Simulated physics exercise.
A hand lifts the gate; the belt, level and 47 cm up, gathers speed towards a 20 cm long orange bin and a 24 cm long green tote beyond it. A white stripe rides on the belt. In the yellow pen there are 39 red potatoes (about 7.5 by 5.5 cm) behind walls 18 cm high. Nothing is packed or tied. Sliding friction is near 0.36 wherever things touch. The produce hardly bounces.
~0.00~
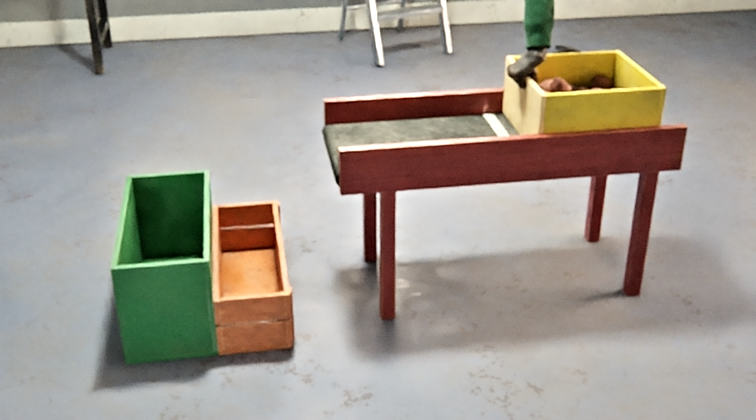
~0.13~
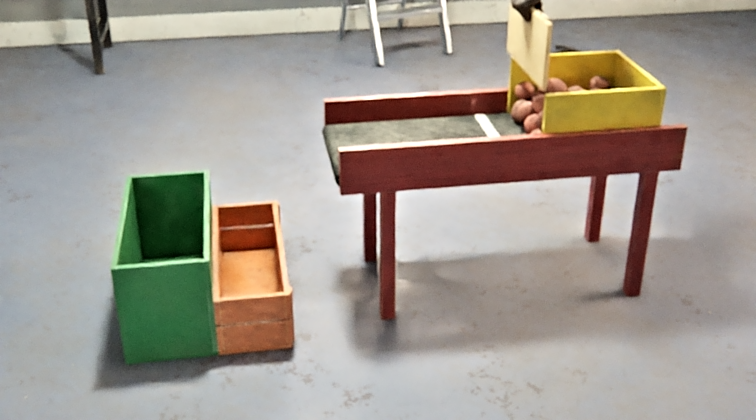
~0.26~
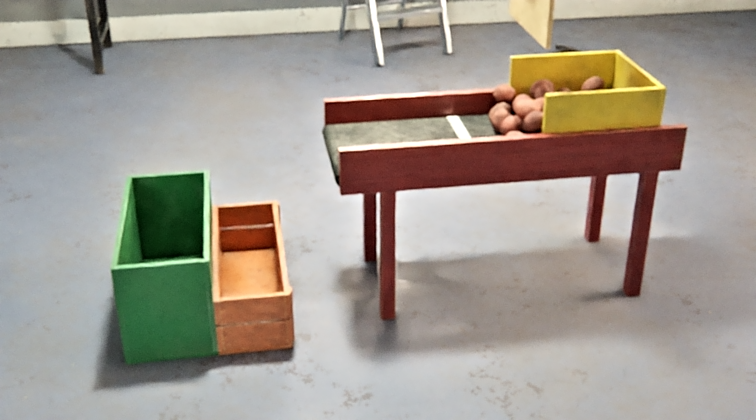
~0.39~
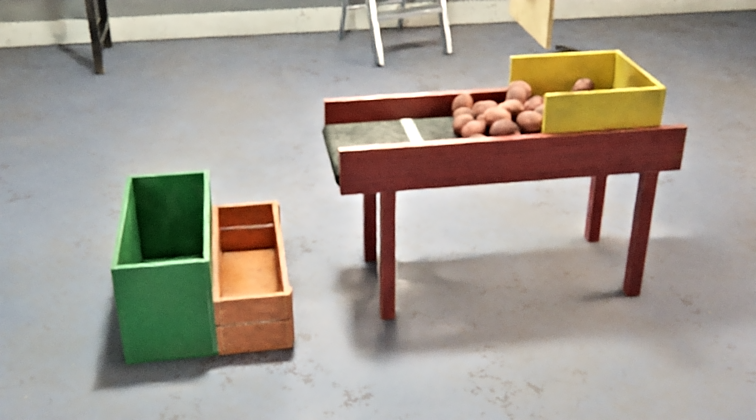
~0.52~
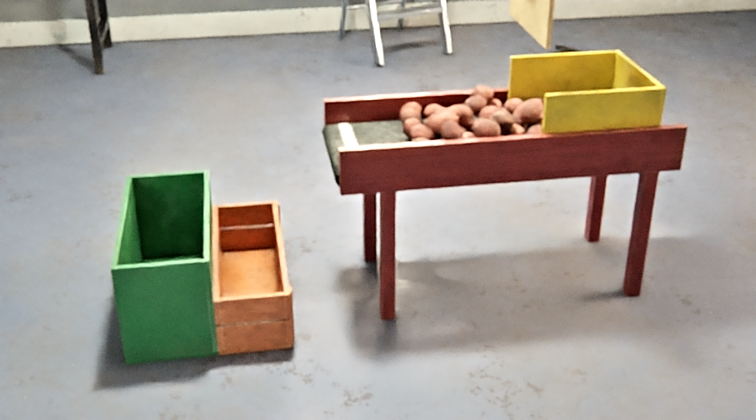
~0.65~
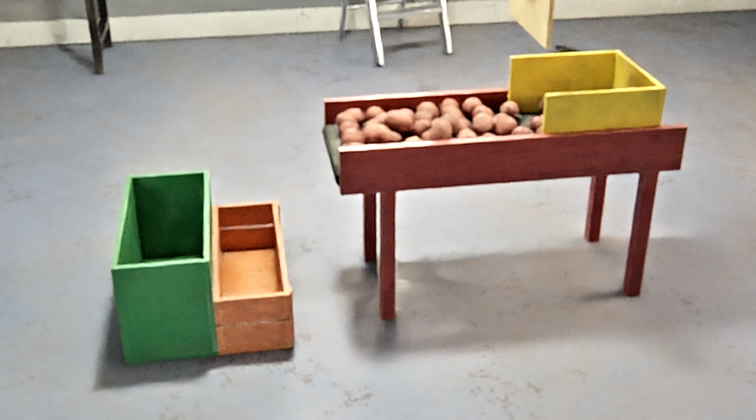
A yellow open-topped pen of red potatoes sits at the right end of a dark belt on a red-sided table, seen from slightly above in a room with a grey floor. A green tote and a smaller orange bin stand on the floor at left. A green-sleeved arm lifts the pen's pale gate, and the belt carries its white stripe and the spreading potatoes leftward, faster and faster, before a still camera.
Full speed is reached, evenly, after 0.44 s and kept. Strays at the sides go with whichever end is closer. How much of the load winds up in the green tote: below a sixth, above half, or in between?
Ending in the green tote: Under a sixth of them.
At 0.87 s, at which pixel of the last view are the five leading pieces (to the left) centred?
At about (236, 204).
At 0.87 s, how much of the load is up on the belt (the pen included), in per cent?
Roughly 50 per cent.
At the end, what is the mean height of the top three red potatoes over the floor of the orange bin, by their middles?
About 12 cm.
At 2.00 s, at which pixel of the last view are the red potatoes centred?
At about (248, 274).
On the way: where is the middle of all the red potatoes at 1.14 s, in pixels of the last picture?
Around (261, 246).
After 0.87 s, 20 on the belt and 19 in the air.
After 1.14 s, 20 in the orange bin, 7 on the belt and 12 in the air.
After 1.51 s, 36 in the orange bin and 3 in the air.
Outcome (at 2.00 s), 39 in the orange bin. Asked share, 0 of 39, 0 per cent.
